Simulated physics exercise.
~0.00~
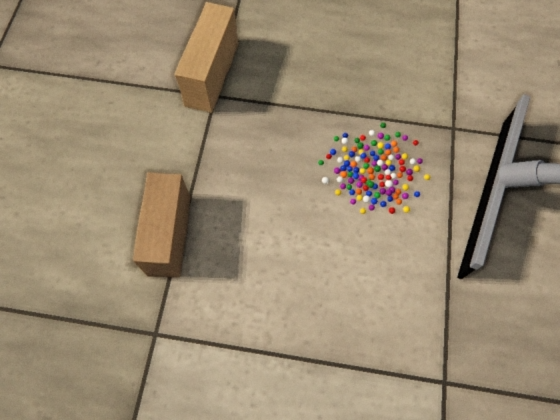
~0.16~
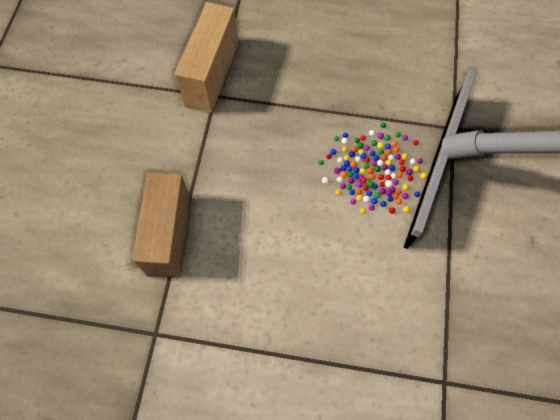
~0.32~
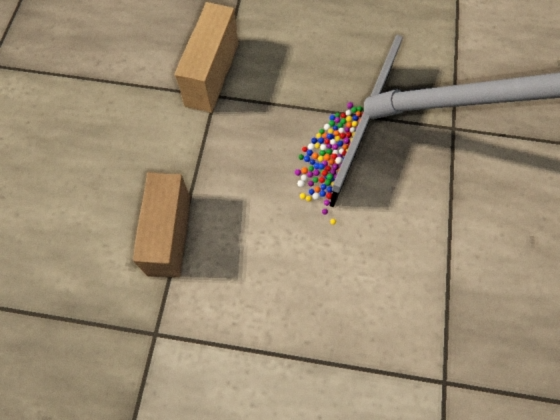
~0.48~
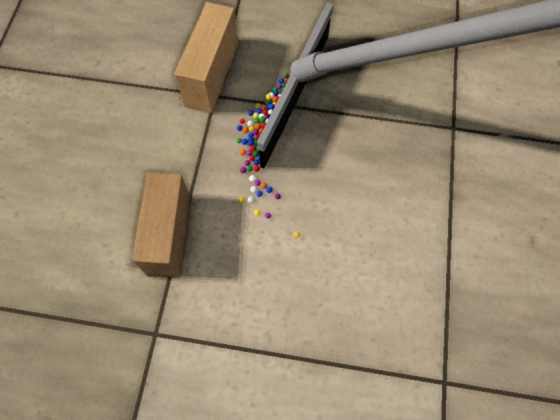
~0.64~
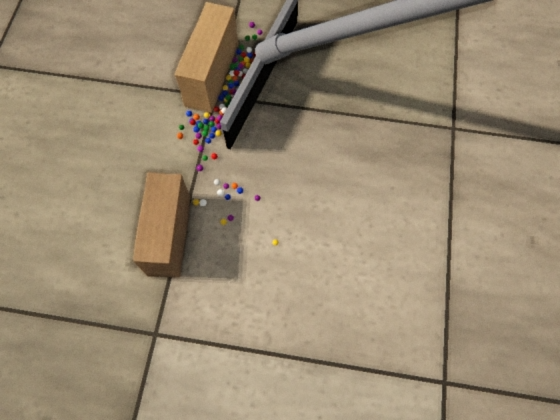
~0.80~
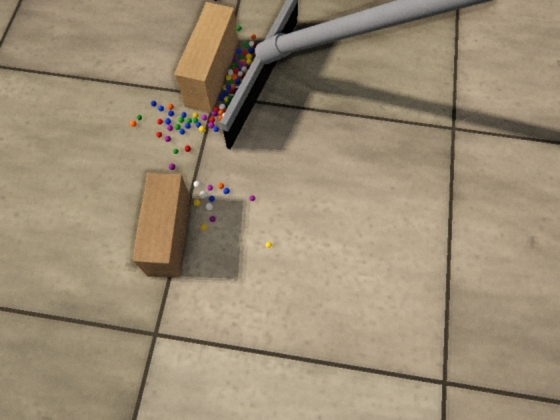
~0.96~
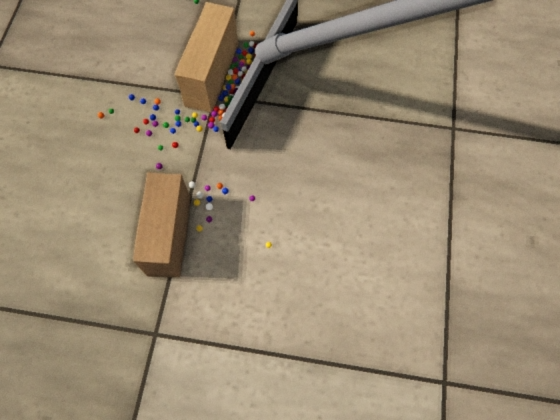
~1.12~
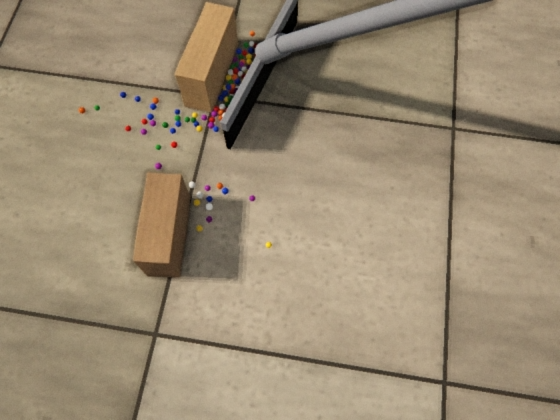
On a tiled floor, a squeegee pushes colourful beads left against two blocks, some scattering between them.
